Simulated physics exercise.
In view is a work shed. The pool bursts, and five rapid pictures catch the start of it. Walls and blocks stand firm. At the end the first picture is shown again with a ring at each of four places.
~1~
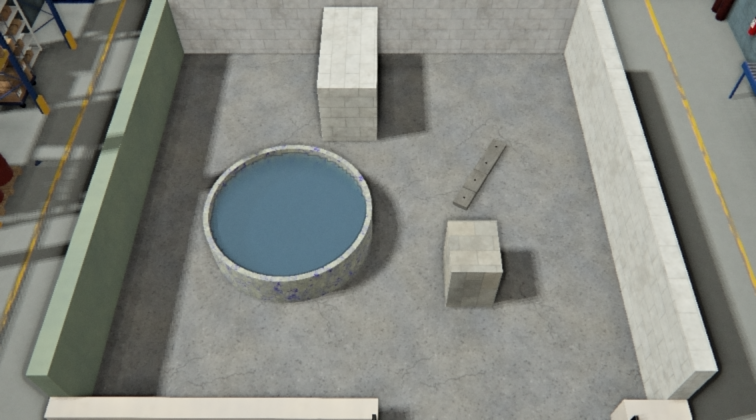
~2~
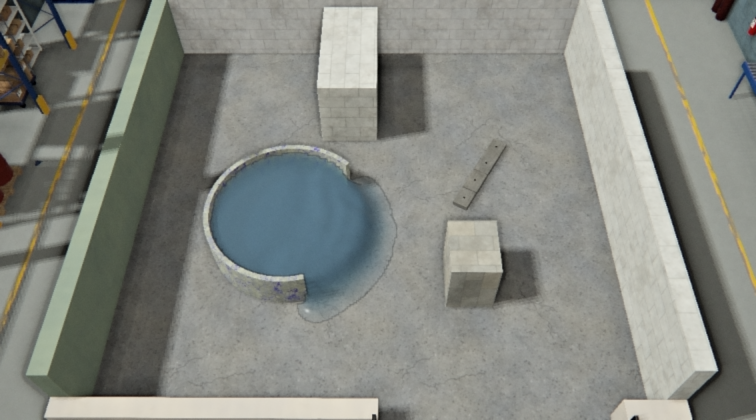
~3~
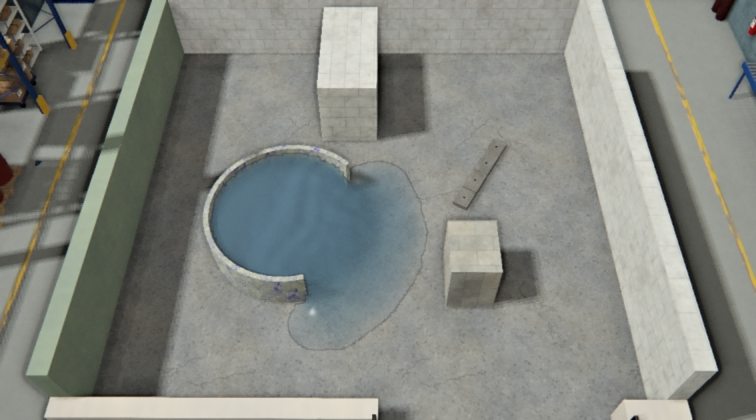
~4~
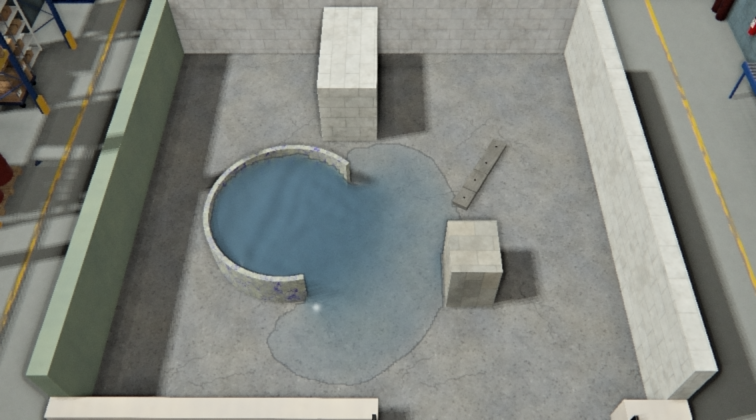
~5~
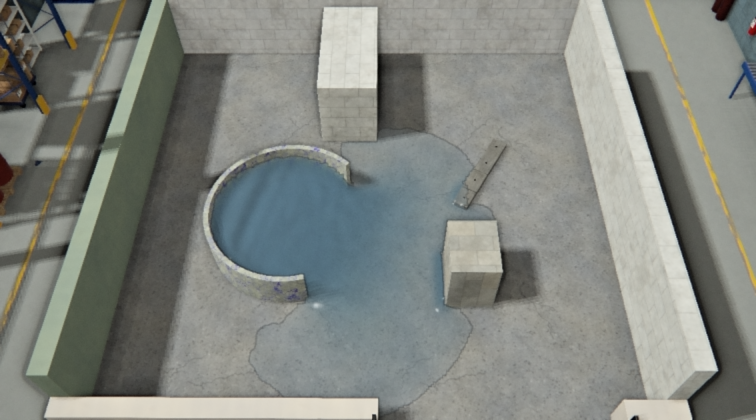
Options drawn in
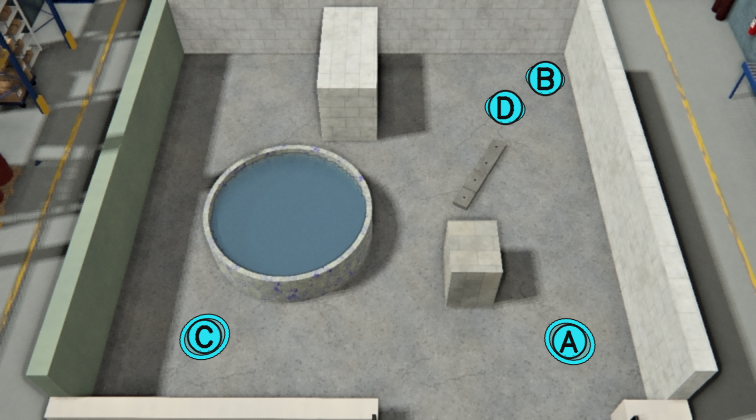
At the start, a round pool full of blue water stands on the concrete floor of a walled work shed, near blocks and a plank. The right side of the pool's wall disappears and water pours out, spreading right and toward the viewer until it reaches the plank and flows around the smaller block.
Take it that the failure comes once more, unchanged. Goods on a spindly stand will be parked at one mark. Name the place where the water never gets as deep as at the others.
Use ring C.
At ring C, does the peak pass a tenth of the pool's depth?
No, it does not.
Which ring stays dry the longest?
Here it is ring C.
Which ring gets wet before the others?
That is ring D.
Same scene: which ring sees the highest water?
It is B.
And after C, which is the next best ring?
The answer is A.
On the marked copy, A at (569, 341); B at (545, 78); C at (204, 336); D at (505, 107).
If A is chosen, the water peaks at about 10 % of the depth that stood in the pool.
If B is chosen, the water peaks at about 35 % of the depth that stood in the pool.
If C is chosen, the water peaks at about 5 % of the depth that stood in the pool.
If D is chosen, the water peaks at about 21 % of the depth that stood in the pool.
